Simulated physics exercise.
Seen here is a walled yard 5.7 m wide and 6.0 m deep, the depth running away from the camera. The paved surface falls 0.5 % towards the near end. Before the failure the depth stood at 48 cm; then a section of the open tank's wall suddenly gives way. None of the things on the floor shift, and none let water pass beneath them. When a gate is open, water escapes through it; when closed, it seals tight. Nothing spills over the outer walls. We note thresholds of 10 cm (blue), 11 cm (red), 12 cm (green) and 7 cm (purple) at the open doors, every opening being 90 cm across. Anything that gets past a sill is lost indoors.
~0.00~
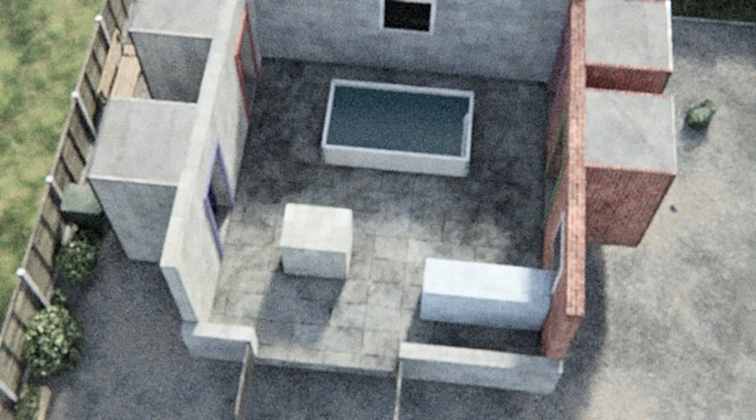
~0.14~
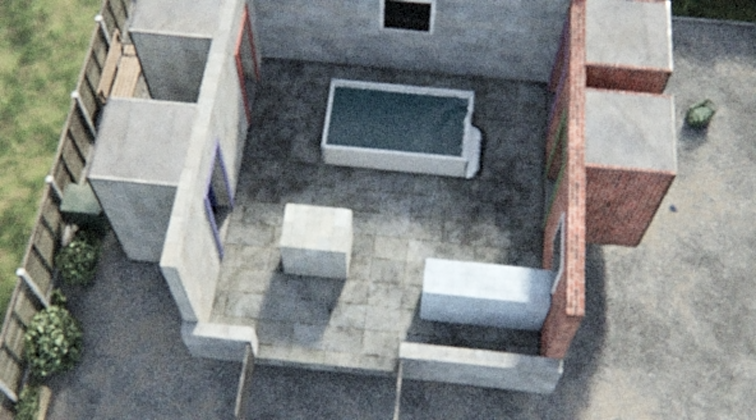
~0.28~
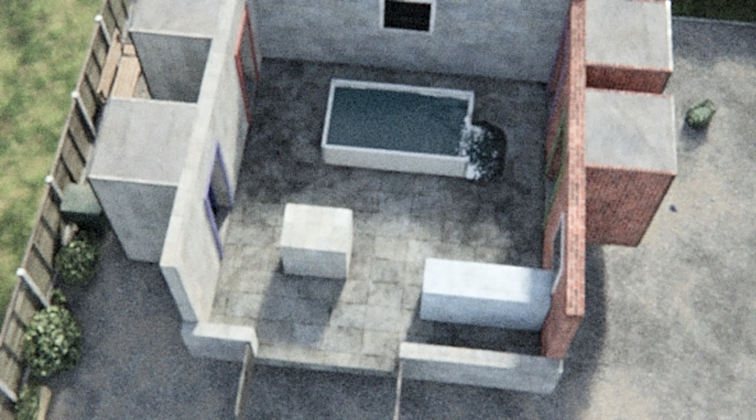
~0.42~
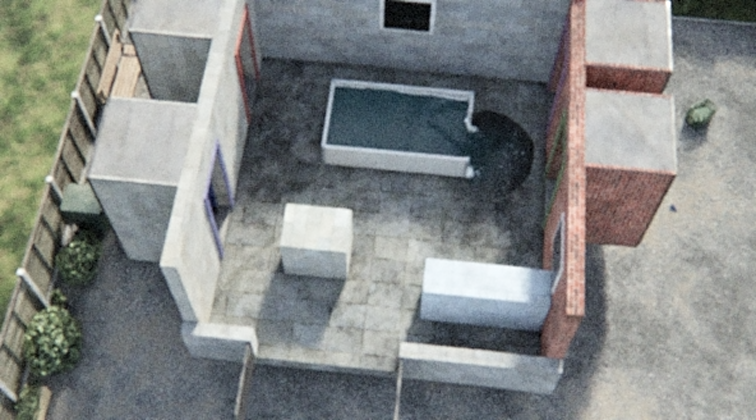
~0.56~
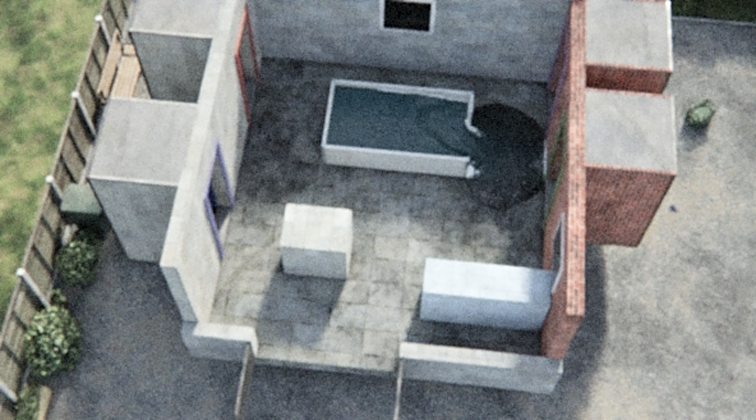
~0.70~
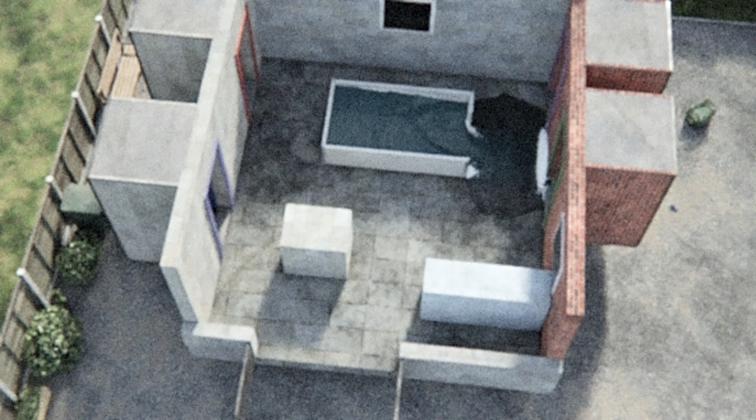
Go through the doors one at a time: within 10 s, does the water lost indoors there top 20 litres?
In the end the blue door lets in a smaller amount than the limit; the red door lets in a smaller amount than the limit; the green door lets in a larger amount than the limit; the purple door lets in a larger amount than the limit.
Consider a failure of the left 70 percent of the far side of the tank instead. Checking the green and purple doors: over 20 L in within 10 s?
Short answer, against that limit: Green is fine, purple overshoots.
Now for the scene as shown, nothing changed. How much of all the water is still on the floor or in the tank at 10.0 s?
Still there: Roughly 84 %.
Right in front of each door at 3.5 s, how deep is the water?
Centimetres: Blue 0 / red 0 / green 17 / purple 16.
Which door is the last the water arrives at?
That's the blue door.
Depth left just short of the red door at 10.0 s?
Roughly 7.0 centimetres.
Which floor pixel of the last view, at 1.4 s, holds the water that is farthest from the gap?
(540, 265).
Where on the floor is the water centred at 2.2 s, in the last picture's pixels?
Around (445, 150) in the last picture.
After 1.4 s water covers 15 % of the floor and is deepest (30 cm) near (534, 159); blue door not reached, red door not reached, green door 22 cm at the sill, 8 L in, purple door 13 cm at the sill, 5 L in.
After 2.2 s water covers 20 % of the floor and is deepest (29 cm) near (539, 293); blue door not reached, red door not reached, green door 22 cm at the sill, 38 L in, purple door 15 cm at the sill, 21 L in.
After 3.5 s water covers 35 % of the floor and is deepest (25 cm) near (539, 293); blue door not reached, red door not reached, green door 17 cm at the sill, 80 L in, purple door 16 cm at the sill, 59 L in.
After 6.0 s water covers 65 % of the floor and is deepest (14 cm) near (534, 168); blue door not reached, red door 8 cm at the sill, 0 L in, green door 11 cm at the sill, 92 L in, purple door 10 cm at the sill, 92 L in.
After 10.0 s water covers 85 % of the floor and is deepest (10 cm) near (207, 338); blue door 5 cm at the sill, 0 L in, red door 7 cm at the sill, 0 L in, green door 7 cm at the sill, 92 L in, purple door 6 cm at the sill, 102 L in.
